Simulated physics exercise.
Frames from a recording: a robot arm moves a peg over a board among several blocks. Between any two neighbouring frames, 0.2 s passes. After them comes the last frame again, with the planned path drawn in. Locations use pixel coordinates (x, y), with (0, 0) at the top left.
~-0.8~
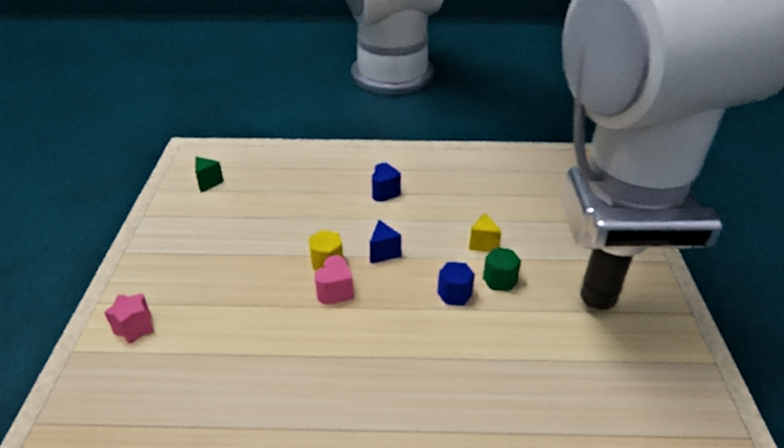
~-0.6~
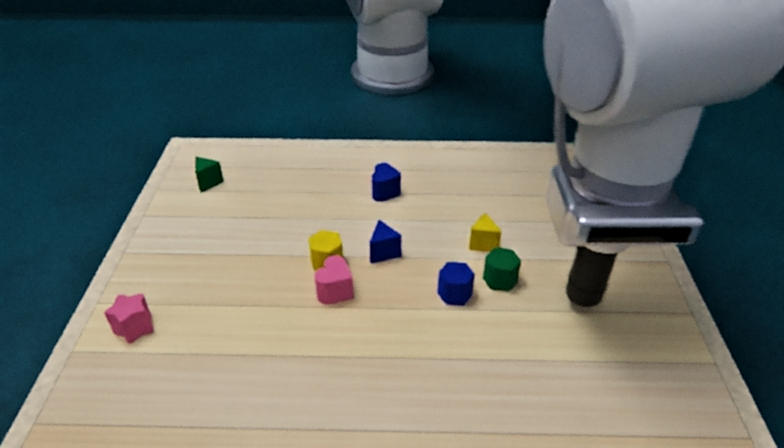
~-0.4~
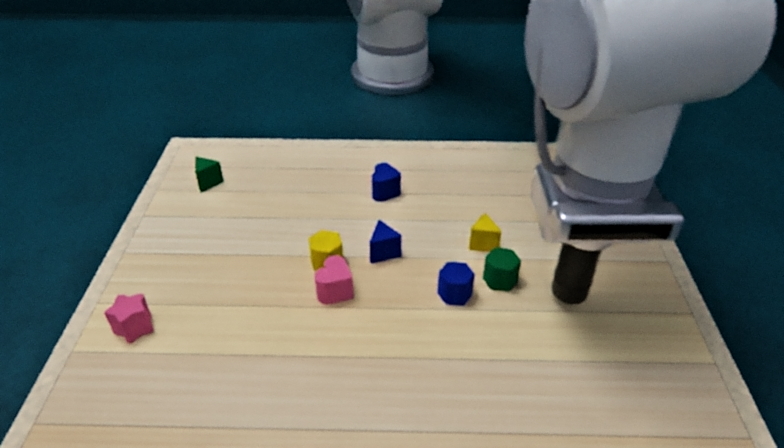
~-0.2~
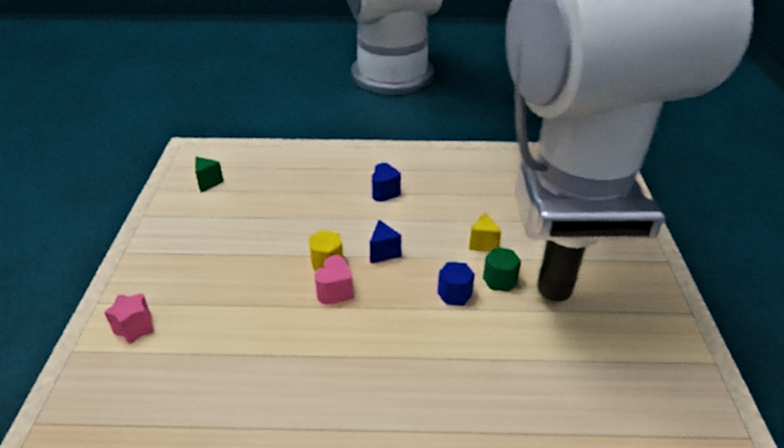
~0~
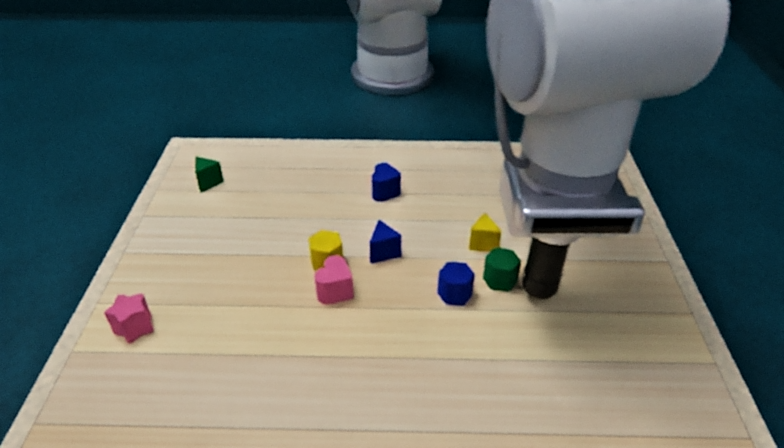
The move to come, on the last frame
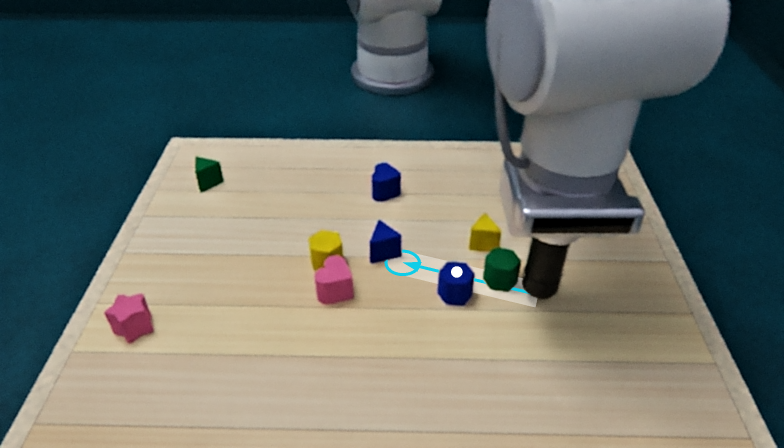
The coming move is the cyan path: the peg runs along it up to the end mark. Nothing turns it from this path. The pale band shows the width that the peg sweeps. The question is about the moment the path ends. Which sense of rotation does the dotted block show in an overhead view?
In a top view, it turns counterclockwise.
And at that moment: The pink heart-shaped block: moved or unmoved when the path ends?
Same place.
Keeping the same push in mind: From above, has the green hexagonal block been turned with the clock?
Yes, it checks out.
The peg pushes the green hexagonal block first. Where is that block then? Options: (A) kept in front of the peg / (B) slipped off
Correct choice: B.
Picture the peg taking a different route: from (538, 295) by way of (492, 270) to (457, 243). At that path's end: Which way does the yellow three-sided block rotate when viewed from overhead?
Clockwise.
The line goes from (538, 295) to (403, 263); the dot is on the blue hexagonal block.
The first path, step by step. One third of the way, peg at (492, 276); green hexagonal block at (466, 246).
Two thirds of the way, peg at (447, 265); blue hexagonal block at (441, 274), turned 40° anticlockwise; green hexagonal block at (431, 231), turned 30° clockwise.
At the end, peg at (403, 255); pink heart-shaped block unmoved; blue three-sided block at (379, 229), turned 20° anticlockwise; blue hexagonal block at (441, 274), turned 45° anticlockwise; yellow three-sided block unmoved; green hexagonal block at (419, 222), turned 65° clockwise.
